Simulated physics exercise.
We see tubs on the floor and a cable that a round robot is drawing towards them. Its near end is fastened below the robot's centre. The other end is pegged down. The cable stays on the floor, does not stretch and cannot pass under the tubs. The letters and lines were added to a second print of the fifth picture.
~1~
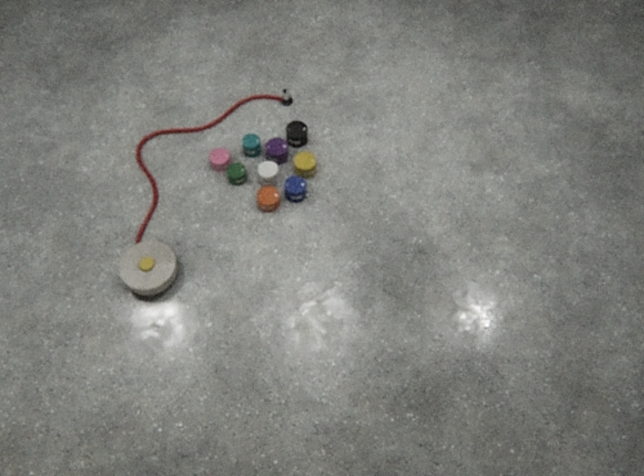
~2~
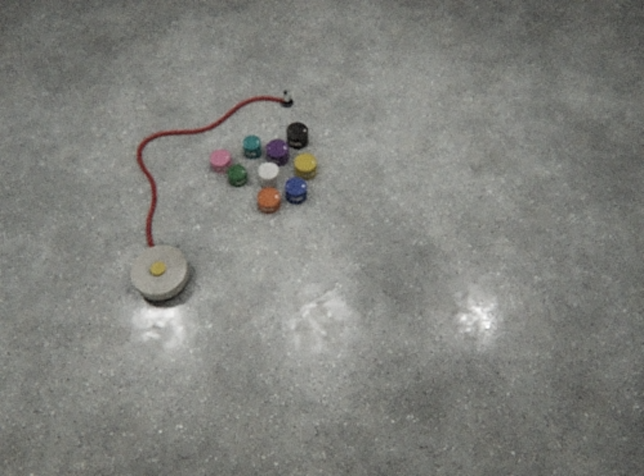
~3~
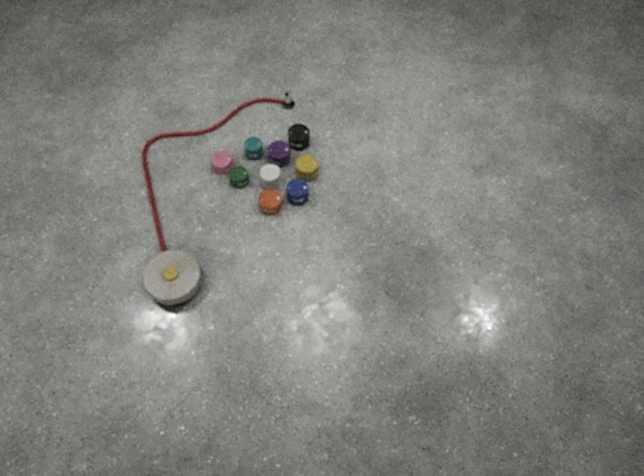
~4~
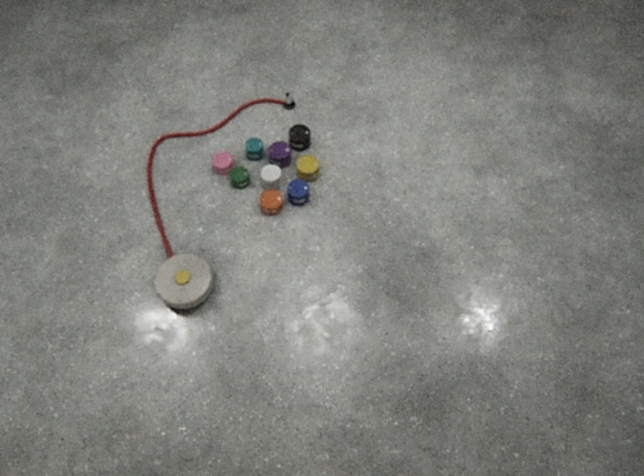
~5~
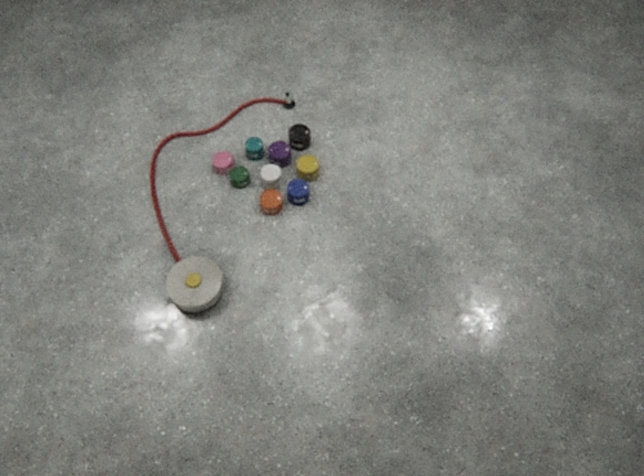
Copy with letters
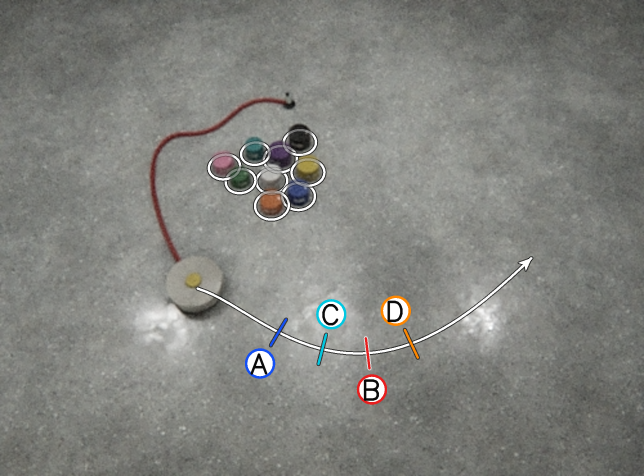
Round pale robot sliding slowly right and slightly down across a grey floor, trailing a red cable pegged beyond coloured tubs.
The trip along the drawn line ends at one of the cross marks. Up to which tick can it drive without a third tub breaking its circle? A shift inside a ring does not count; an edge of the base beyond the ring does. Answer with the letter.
Stop at B.
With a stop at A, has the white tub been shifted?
No.
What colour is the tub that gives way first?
The pink tub.
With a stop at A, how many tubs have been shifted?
By then, none.
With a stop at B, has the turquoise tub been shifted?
No.
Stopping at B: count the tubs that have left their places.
By then, two.
On the marked copy, A at (278, 332); B at (368, 353); C at (322, 349); D at (411, 344); the route from (198, 289) via (384, 351) to (532, 258).
With B. Early on, robot (250, 313).
Further on, robot (311, 342).
At the end, robot (368, 350); green tub (247, 180); pink tub (247, 164); two over the rings.
As for the rest, A is within the limit but short; C is within the limit but short; D has five over the rings.
